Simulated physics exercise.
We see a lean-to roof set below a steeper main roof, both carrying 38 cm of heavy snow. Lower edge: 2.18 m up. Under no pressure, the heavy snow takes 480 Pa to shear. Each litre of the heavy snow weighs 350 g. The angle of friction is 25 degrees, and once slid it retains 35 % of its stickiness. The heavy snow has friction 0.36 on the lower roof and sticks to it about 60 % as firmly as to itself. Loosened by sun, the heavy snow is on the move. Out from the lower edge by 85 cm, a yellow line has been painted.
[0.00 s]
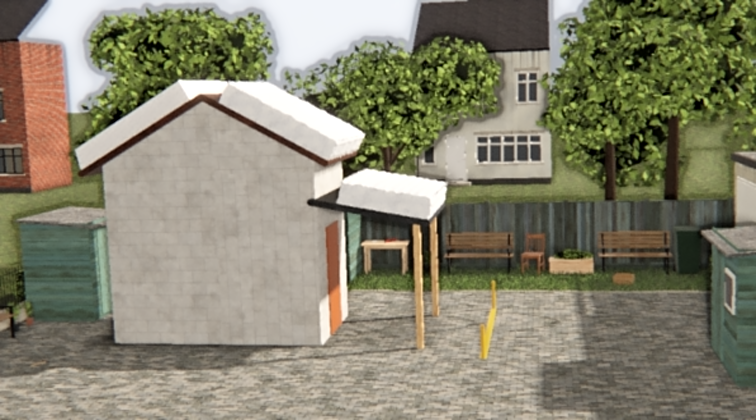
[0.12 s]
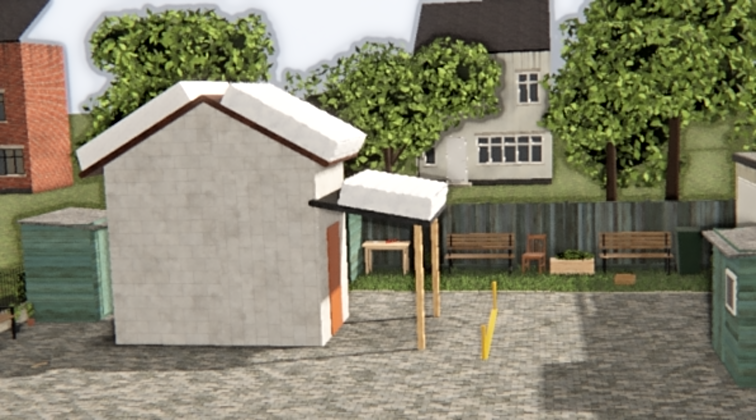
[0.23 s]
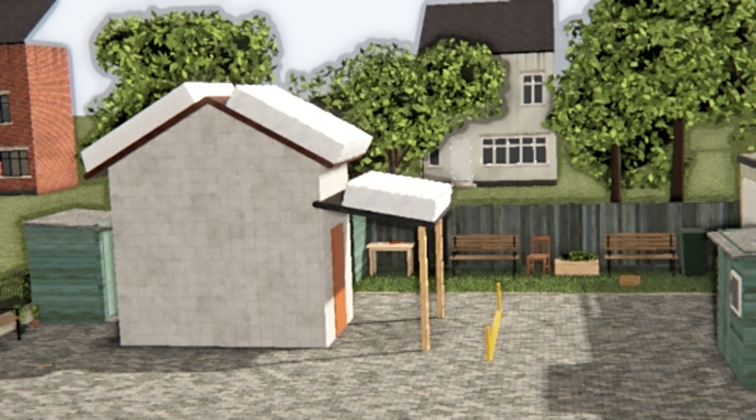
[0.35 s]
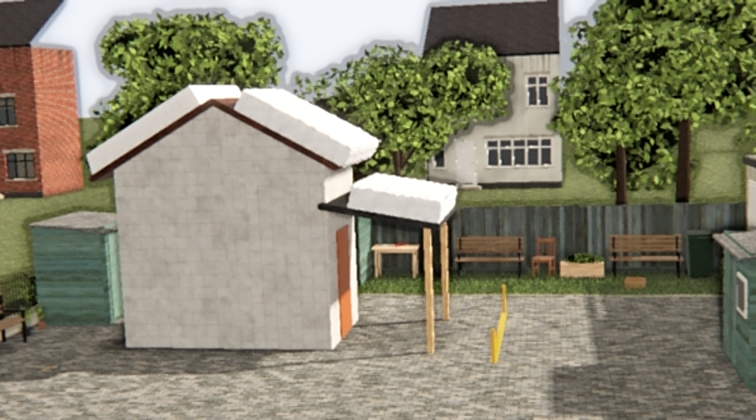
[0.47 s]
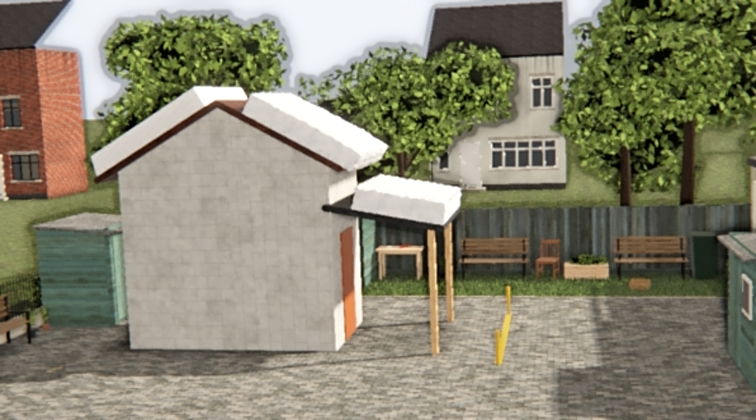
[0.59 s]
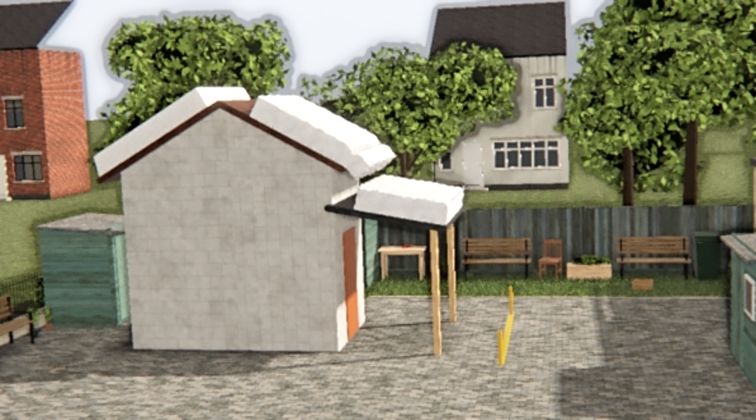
The clip opens on a pale building with thick snow on its steep roof and on the lower lean-to roof beside it, near a yellow line on the paving. As the view shifts slightly, the right-hand upper slab creeps down from the ridge, then pokes past the eave and begins cracking.
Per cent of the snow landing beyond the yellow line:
Roughly 9 %.
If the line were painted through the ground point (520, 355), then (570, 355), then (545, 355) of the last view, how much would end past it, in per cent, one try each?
In that order: 6 %, 1 %, 2 %.
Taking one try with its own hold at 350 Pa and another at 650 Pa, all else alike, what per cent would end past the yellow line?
20 in a hundred, followed by 3 in a hundred.
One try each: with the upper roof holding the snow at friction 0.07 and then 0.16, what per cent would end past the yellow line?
In turn about 35 %, 30 %.
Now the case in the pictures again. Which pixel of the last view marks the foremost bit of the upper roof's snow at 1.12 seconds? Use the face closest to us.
I'd point to around (396, 181).
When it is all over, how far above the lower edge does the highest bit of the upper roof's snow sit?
About 1.0 m above the lower edge.
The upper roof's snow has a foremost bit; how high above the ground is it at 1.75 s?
2.6 m, roughly.
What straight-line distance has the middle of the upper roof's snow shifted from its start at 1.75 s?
1.6 m.
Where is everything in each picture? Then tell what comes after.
In the first frame, foremost bit of the heavy snow at (329, 155).
In the second frame, foremost bit of the heavy snow at (331, 156), its middle shifted 1.1 cm.
In the third frame, foremost bit of the heavy snow at (336, 158), its middle shifted 4.3 cm, 2 % of it past the upper edge, in one piece.
In the fourth frame, foremost bit of the heavy snow at (344, 149), its middle shifted 9.7 cm, 5 % of it past the upper edge, in one piece.
In the fifth frame, foremost bit of the heavy snow at (352, 154), its middle shifted 17 cm, 8 % of it past the upper edge, in one piece.
In the sixth frame, foremost bit of the heavy snow at (361, 158), its middle shifted 28 cm, 13 % of it past the upper edge, cracking.
After 1.12 s, none is below the lower edge and 0 % is past the line.
After 1.75 s, none is below the lower edge and 0 % is past the line.
After 2.37 s, 10 % is below the lower edge and 0 % is past the line.
After 3.00 s, 25 % is below the lower edge and 7 % is past the line.
After 5.10 s, 33 % is below the lower edge and 9 % is past the line.
